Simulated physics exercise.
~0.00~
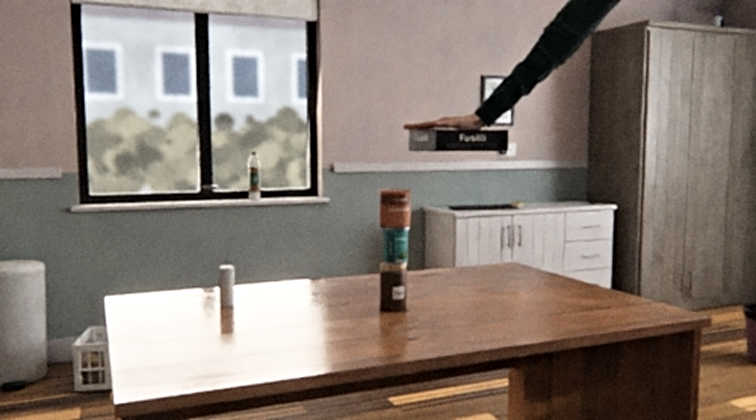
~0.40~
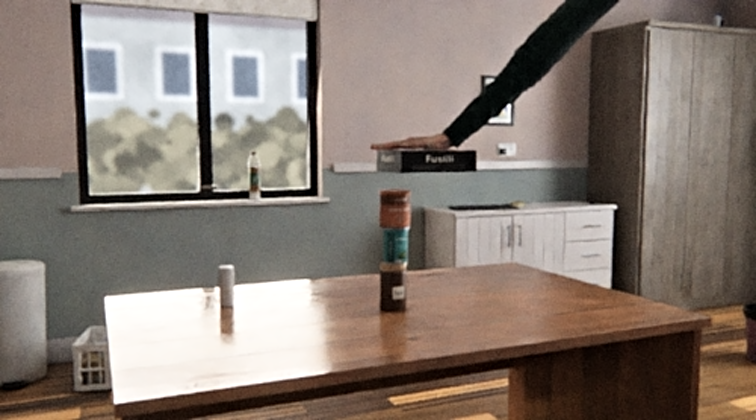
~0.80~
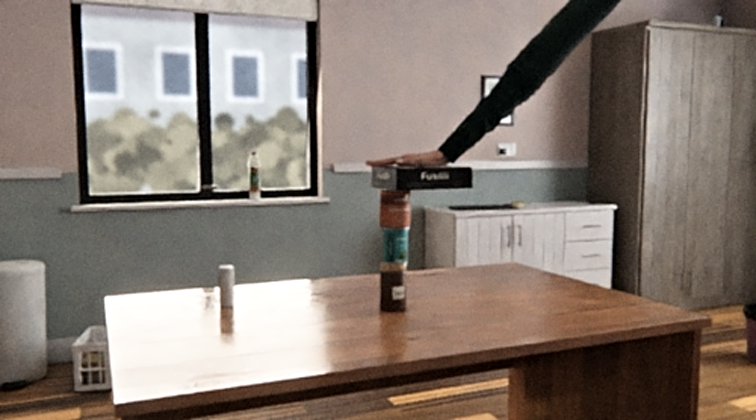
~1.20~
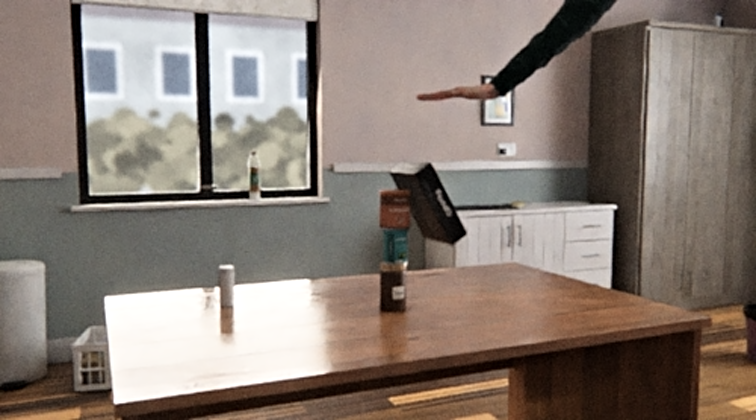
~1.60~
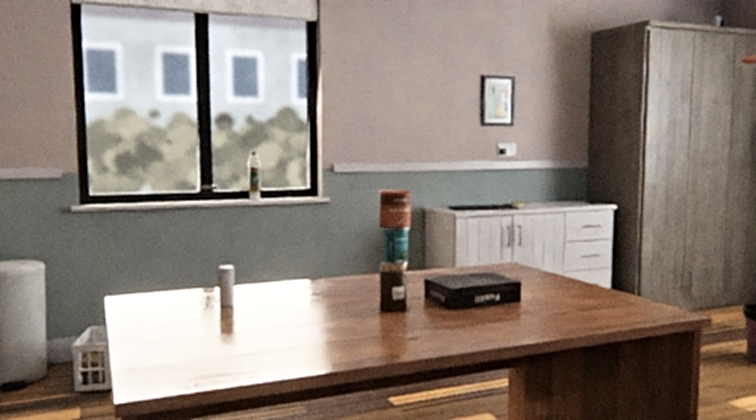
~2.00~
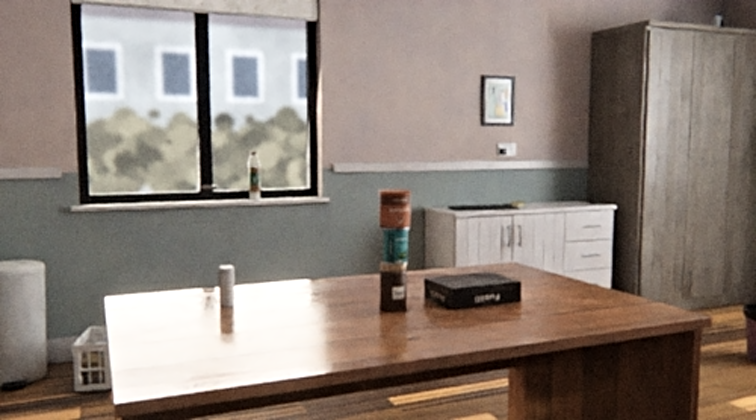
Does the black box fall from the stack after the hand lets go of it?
Yes, the black box tips off the right side and ends up on the table, while the orange pot, turquoise tin and brown jar stay stacked.
